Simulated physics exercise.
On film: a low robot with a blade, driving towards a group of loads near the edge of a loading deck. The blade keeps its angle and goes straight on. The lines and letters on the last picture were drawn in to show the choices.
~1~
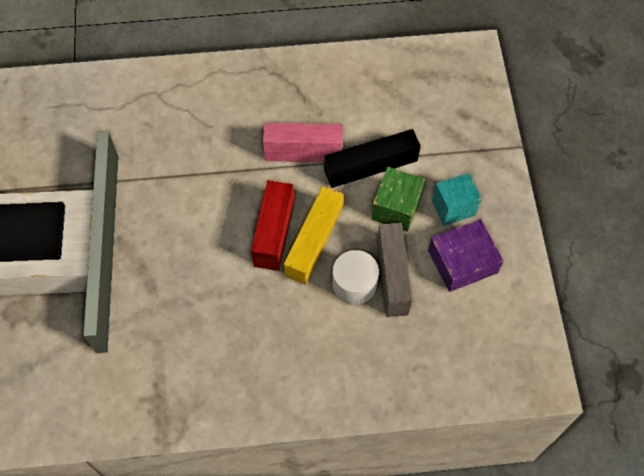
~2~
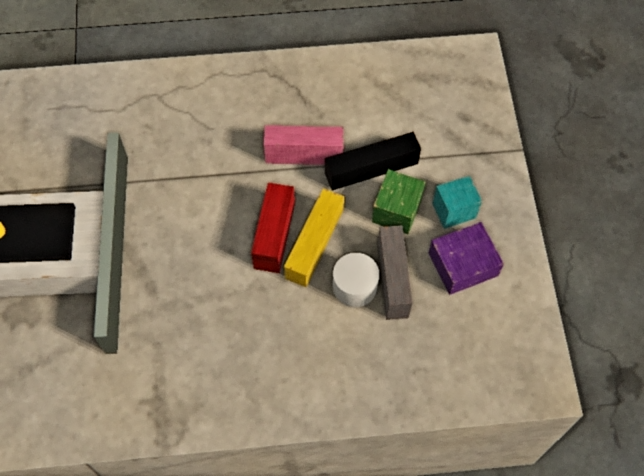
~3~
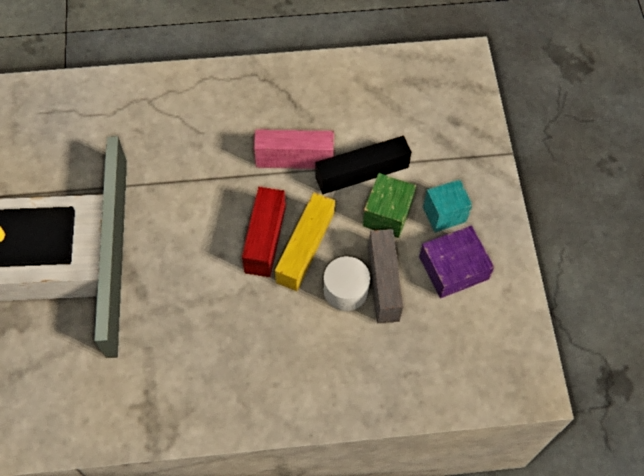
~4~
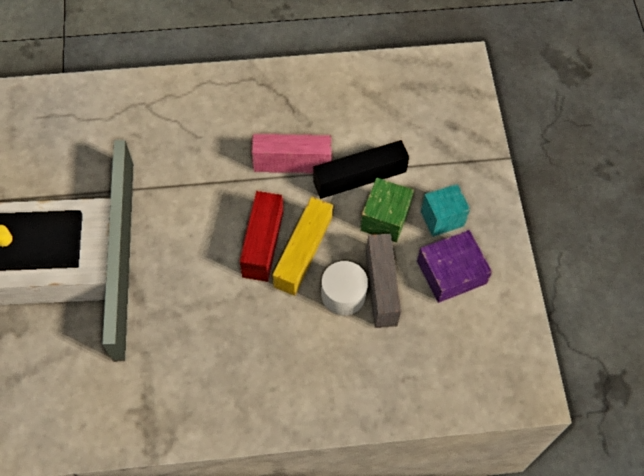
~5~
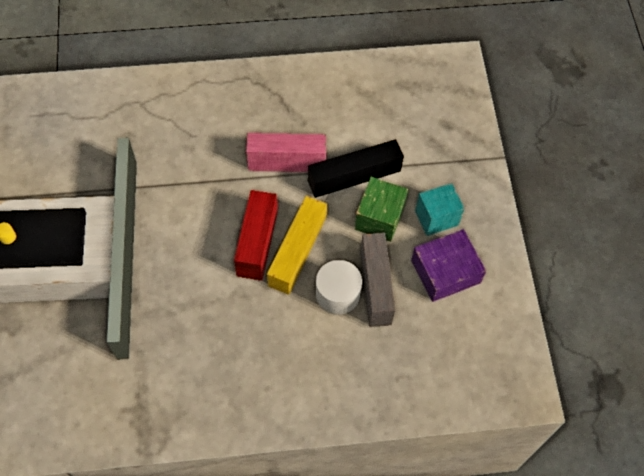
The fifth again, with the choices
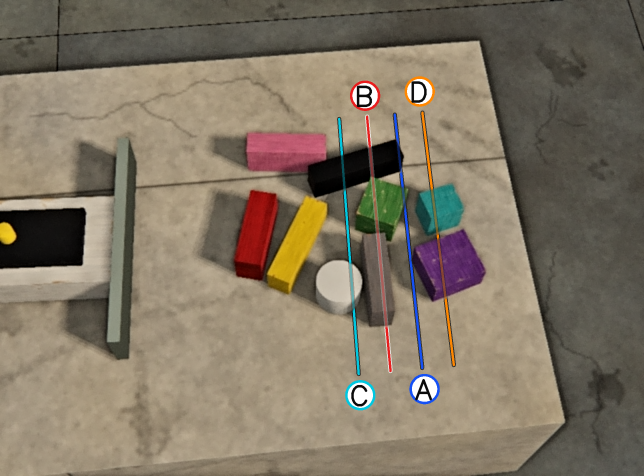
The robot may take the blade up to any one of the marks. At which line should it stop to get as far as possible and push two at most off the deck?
As far as mark D.
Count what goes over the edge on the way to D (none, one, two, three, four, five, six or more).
In all, two.
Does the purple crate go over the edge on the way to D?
By then, yes.
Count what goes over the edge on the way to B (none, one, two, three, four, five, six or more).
By then, none.
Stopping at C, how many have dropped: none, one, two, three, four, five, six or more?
By then, none.
On the copy, A at (408, 232); B at (378, 235); C at (348, 238); D at (437, 230).
On D. First, robot (164, 227); turquoise crate (440, 210); purple crate (448, 266).
Then, robot (280, 217); purple crate (475, 259); turquoise crate (458, 208).
Finally, robot (369, 210); turquoise crate over the edge; purple crate over the edge; two fallen.
By contrast, A is within the limit but short; B is within the limit but short; C is within the limit but short.
